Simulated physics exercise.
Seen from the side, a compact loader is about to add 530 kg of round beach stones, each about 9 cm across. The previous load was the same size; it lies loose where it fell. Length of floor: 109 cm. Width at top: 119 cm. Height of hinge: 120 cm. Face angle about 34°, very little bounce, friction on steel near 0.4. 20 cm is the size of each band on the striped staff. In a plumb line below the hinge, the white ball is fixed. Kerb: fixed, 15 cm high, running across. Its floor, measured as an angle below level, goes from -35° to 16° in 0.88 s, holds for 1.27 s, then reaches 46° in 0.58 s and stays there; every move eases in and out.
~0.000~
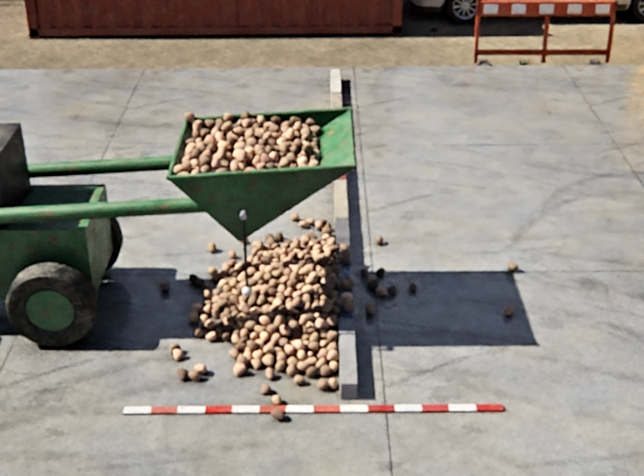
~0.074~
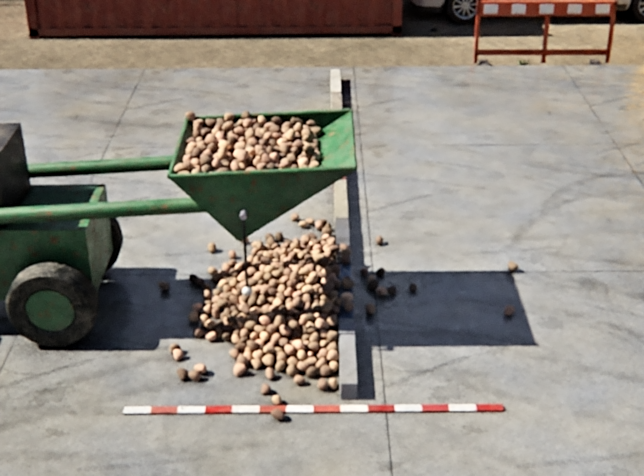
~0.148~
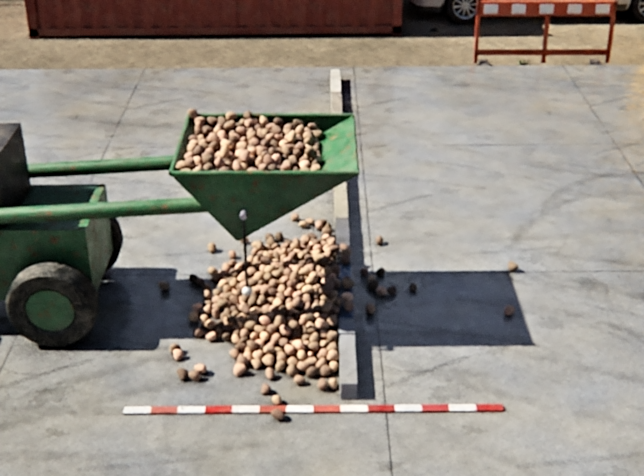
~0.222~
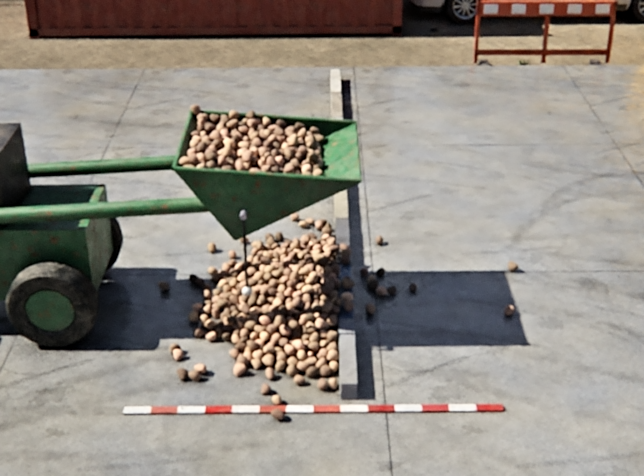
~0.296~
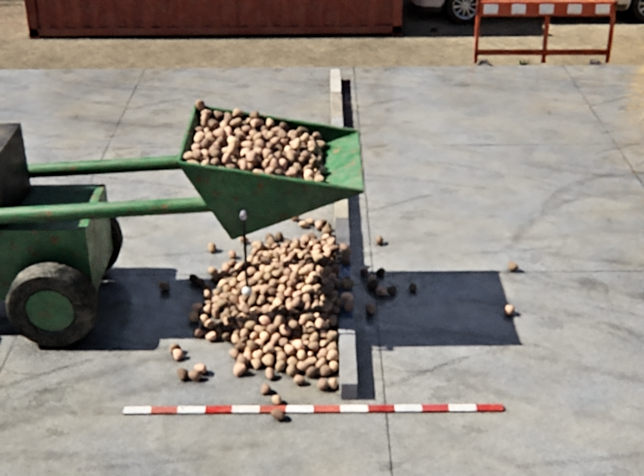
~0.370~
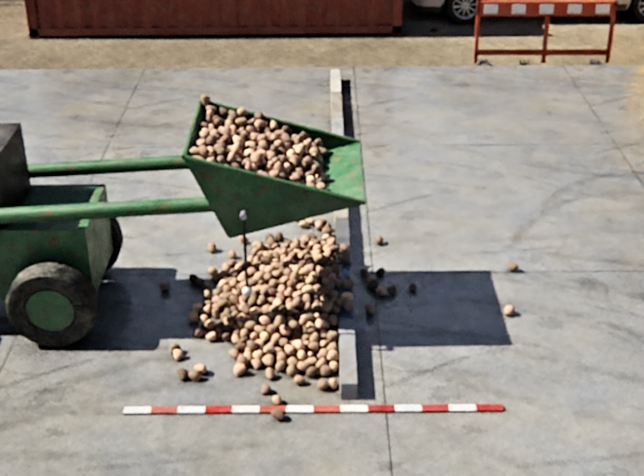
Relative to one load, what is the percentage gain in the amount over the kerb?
A gain of about 85 per cent.
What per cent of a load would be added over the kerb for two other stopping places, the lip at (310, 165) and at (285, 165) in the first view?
First place: Roughly 60 %; second place: Roughly 40 %.
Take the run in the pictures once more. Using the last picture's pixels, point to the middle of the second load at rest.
Around (395, 293).
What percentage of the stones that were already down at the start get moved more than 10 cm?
I'd put it at about 0 per cent.
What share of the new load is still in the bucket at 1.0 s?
Still inside: Some 100 %.
After 0.7 s the floor is at 8°; in per cent of one load, 100 in the bucket, 98 on this side of the kerb, 2 over the kerb; the foremost stones are at (417, 280).
After 1.0 s the floor is at 16°; in per cent of one load, 99 in the bucket, 98 on this side of the kerb, 2 over the kerb; the foremost stones are at (417, 280).
After 3.2 s the floor is at 46°; in per cent of one load, 0 in the bucket, 114 on this side of the kerb, 86 over the kerb; the foremost stones are at (559, 299).
After 5.9 s the floor is at 46°; in per cent of one load, 0 in the bucket, 114 on this side of the kerb, 86 over the kerb; the foremost stones are at (559, 299). Net gain over the kerb, 85.
